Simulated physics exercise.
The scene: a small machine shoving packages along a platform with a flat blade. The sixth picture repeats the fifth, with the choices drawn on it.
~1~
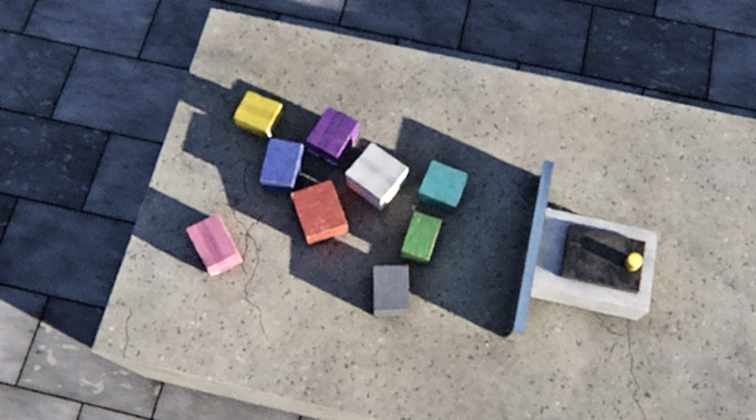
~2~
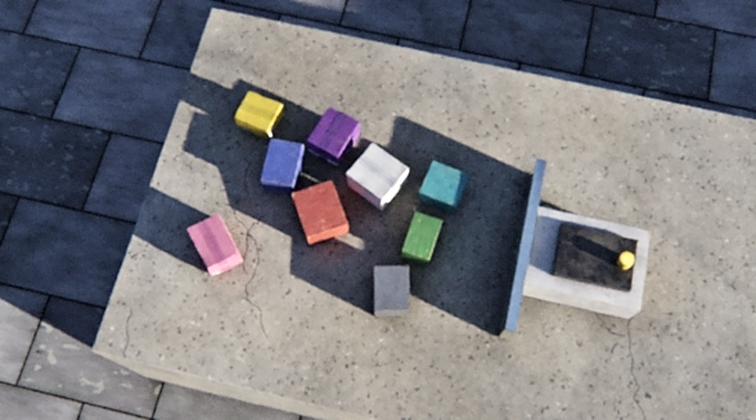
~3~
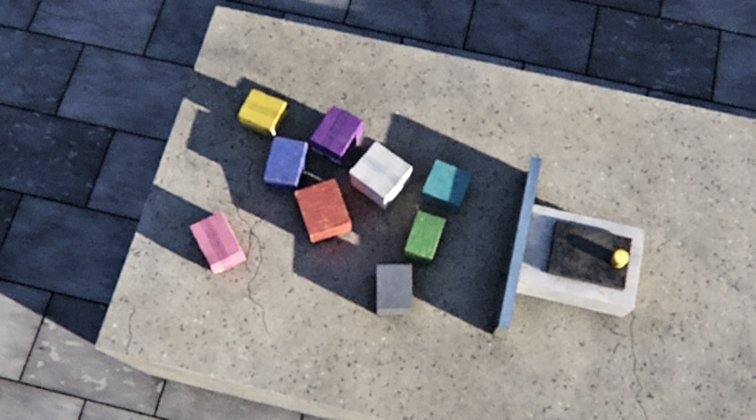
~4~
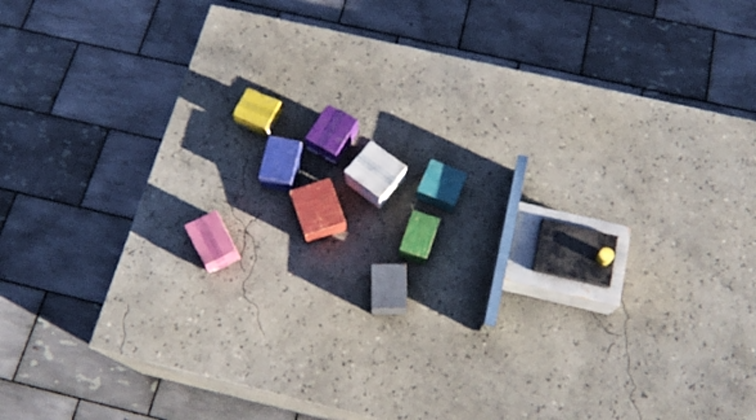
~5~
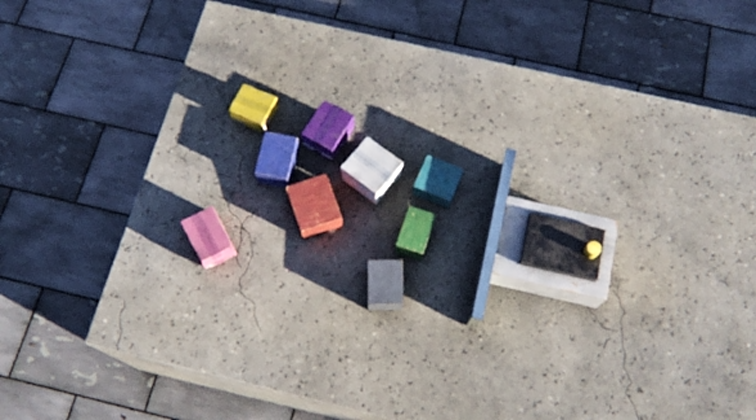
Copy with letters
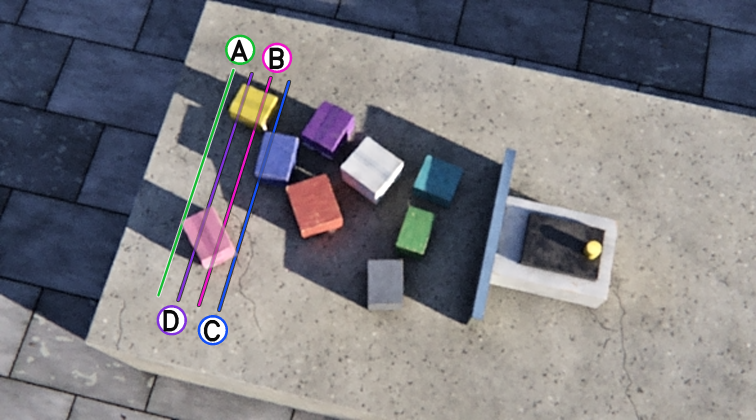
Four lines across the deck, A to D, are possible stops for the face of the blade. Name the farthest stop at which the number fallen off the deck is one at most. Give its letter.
It should halt at D.
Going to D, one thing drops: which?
The blue crate.
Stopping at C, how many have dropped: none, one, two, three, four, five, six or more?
By then, none.
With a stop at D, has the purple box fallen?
No.
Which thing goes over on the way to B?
The blue crate.
On the copy, A at (198, 177); B at (237, 186); C at (256, 191); D at (217, 182).
On D. First, robot (454, 222); grey crate (354, 276); purple box (316, 124).
Then, robot (352, 198); blue crate (202, 143); white box (241, 144).
Finally, robot (273, 180); blue crate over the edge; yellow parcel (179, 90); one fallen.
By contrast, A drops four; B is within the limit but short; C is within the limit but short.
